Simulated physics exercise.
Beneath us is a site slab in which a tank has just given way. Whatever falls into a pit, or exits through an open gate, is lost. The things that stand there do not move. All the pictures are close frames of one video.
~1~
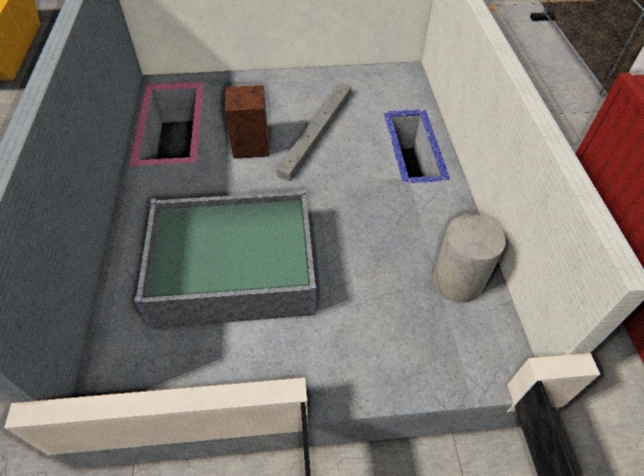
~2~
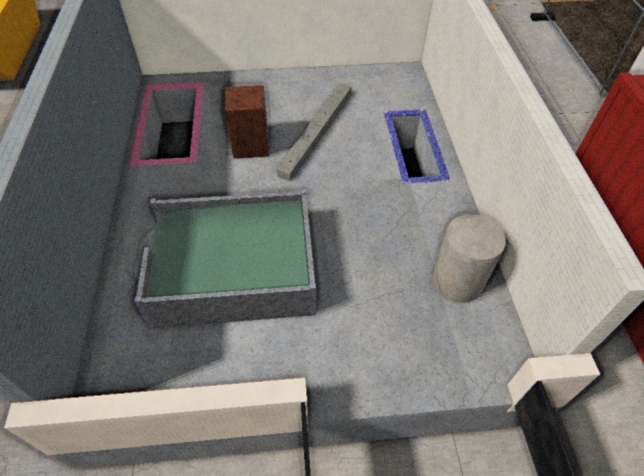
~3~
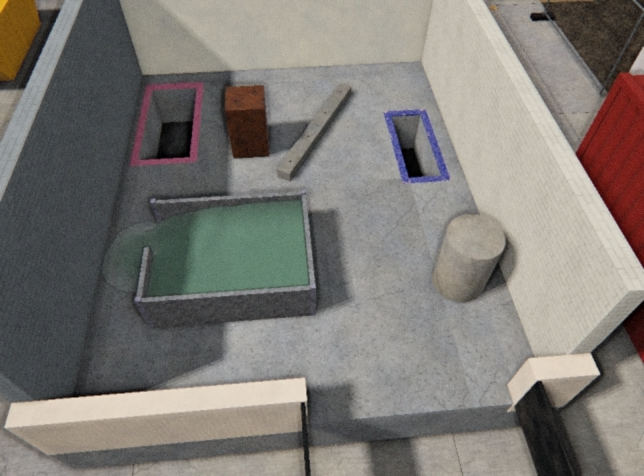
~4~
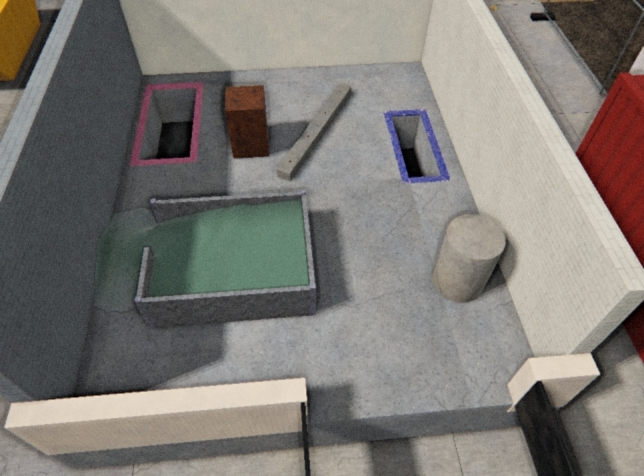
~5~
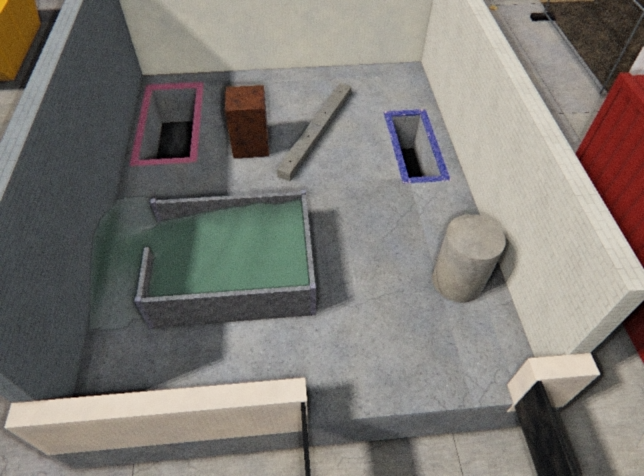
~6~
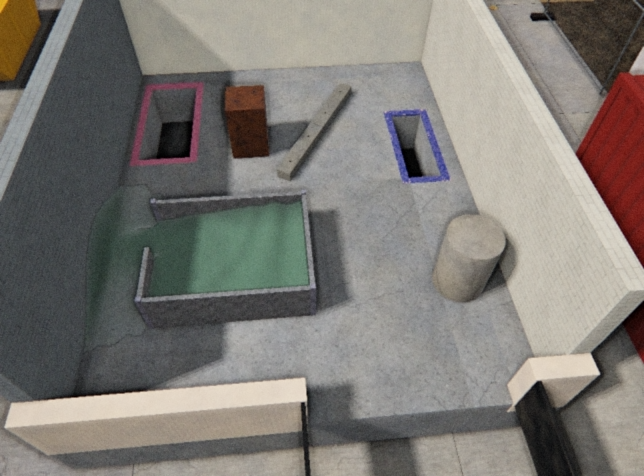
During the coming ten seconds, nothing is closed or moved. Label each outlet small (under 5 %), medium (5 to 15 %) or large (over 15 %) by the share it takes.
Labels: Gate: Medium, blue pit: Small, pink pit: Large.
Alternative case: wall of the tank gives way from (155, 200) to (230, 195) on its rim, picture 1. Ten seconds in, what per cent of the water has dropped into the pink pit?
For pink, it comes to 60 percent.
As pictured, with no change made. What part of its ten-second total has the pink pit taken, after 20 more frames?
Estimate: Some 45 per cent.
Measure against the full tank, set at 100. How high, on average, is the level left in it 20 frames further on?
46 percent or thereabouts.
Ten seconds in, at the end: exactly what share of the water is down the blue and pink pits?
Close to 2 in a hundred and 36 in a hundred, in that order.
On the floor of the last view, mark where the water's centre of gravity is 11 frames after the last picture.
Around pixel (192, 272) of the last picture.
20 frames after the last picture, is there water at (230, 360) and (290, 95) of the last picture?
First spot swamped; second spot spared.
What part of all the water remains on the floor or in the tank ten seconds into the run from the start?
Some 56 per cent.
A moment on, water covers 15 % of the floor; the gate 0 %, the blue pit 0 %, the pink pit 1 %.
Next, water covers 20 % of the floor; the gate 0 %, the blue pit 0 %, the pink pit 7 %.
Then, water covers 35 % of the floor; the gate 0 %, the blue pit 0 %, the pink pit 16 %.
Later, water covers 50 % of the floor; the gate 1 %, the blue pit 0 %, the pink pit 27 %.
In the end, water covers 60 % of the floor; the gate 7 %, the blue pit 1 %, the pink pit 36 %.
